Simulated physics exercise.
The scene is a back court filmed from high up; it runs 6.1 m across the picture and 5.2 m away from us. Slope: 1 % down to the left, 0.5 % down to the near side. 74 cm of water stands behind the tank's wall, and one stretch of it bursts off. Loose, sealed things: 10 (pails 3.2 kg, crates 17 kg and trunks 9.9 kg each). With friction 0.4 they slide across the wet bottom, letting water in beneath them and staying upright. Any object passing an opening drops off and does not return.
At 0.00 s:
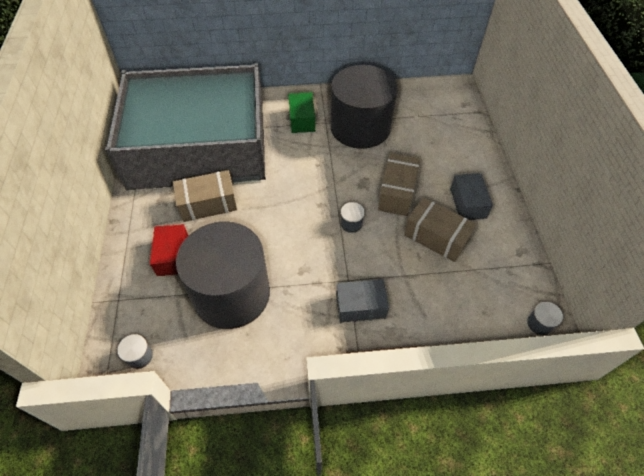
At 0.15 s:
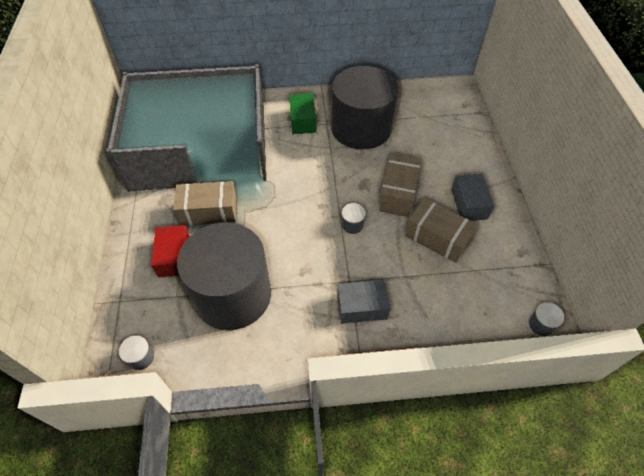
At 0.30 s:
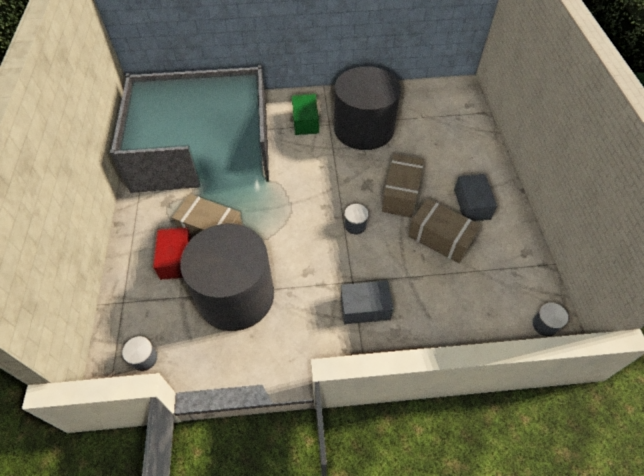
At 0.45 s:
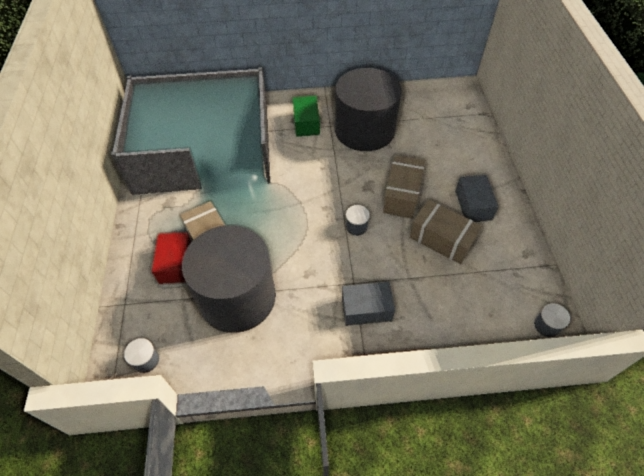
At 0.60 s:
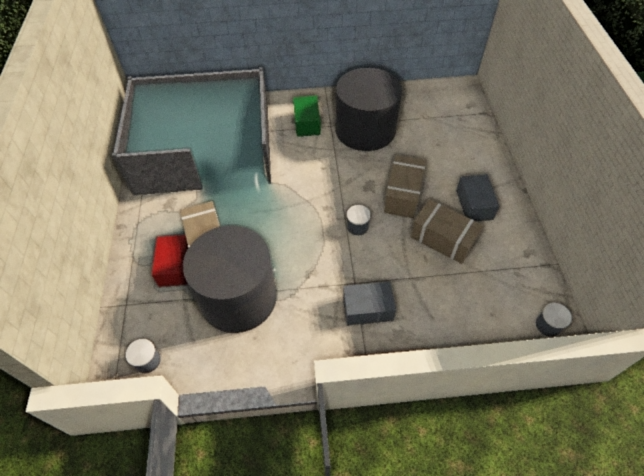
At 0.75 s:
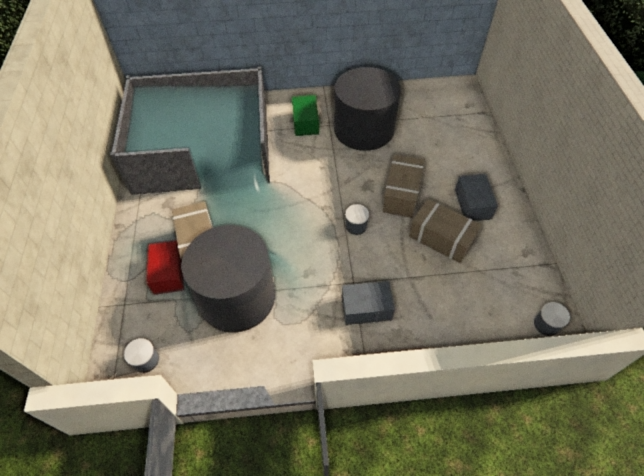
The footage shows a walled courtyard where part of a raised pool's front wall gives way and water spreads across the paving, turning a nearby strapped box and nudging a red crate slightly left, while the green crate stays put.
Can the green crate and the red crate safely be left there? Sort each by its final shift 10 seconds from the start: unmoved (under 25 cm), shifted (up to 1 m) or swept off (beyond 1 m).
Green crate: Unmoved; red crate: Swept off.
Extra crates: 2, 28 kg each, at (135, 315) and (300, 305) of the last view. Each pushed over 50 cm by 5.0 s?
Taking them in order, they end up greater and greater.
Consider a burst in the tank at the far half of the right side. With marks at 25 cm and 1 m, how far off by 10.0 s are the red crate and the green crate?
In that case the red crate stays put, the green crate ends far away.
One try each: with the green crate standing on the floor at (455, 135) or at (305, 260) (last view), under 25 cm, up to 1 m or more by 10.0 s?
I'd expect that it gets borne away first and gets borne away second.
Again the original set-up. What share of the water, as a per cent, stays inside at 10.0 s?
Remaining: Approx. 82 per cent.
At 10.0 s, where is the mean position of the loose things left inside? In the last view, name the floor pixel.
I'd say about (334, 170) in the last view.
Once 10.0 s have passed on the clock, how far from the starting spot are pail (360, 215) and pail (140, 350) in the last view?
In turn: 140 cm, 550 cm.
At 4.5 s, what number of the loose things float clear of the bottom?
Count: 6.
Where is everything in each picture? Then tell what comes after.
The green crate at (302, 105) rests on the ground; the red crate at (168, 244) rests on the ground; water covers 3.2 m2; 0 of 10 have shifted, in the first frame.
The green crate at (303, 106) rests on the ground; the red crate at (169, 245), on the bottom; water covers 3.7 m2; 1 of 10 have shifted, in the second frame.
The green crate at (305, 107) rests on the ground; the red crate at (171, 247), on the bottom; 4.6 m2 under water; 1 of 10 have shifted, in the third frame.
The green crate at (306, 109), on the bottom; the red crate at (170, 252), on the bottom, 7 cm from its start; water covers 5.7 m2; 2 of 10 have shifted, in the fourth frame.
The green crate at (307, 109) rests on the ground; the red crate at (170, 254), on the bottom, 11 cm from its start; 6.4 m2 under water; 2 of 10 have shifted, in the fifth frame.
The green crate at (305, 108), on the bottom; the red crate at (163, 261) rests on the ground, 23 cm from its start; water covers 7.3 m2; 2 of 10 have shifted, in the sixth frame.
After 2.0 s the green crate is near (305, 108), 0.0 m from its start, aground; the red crate is near (96, 341), 1.5 m from its start, afloat; 0 of 10 are out; 4 afloat.
After 4.5 s the green crate is near (305, 108), 0.0 m from its start, aground; the red crate is near (203, 332), 1.3 m from its start, aground; 0 of 10 are out; 6 afloat.
After 7.0 s the green crate is near (305, 108), 0.0 m from its start, aground; the red crate is near (273, 384), 2.3 m from its start, afloat; 0 of 10 are out; 5 afloat.
After 10.0 s the green crate is near (305, 108), 0.0 m from its start, aground; the red crate has gone out; 1 of 10 are out; 6 afloat.
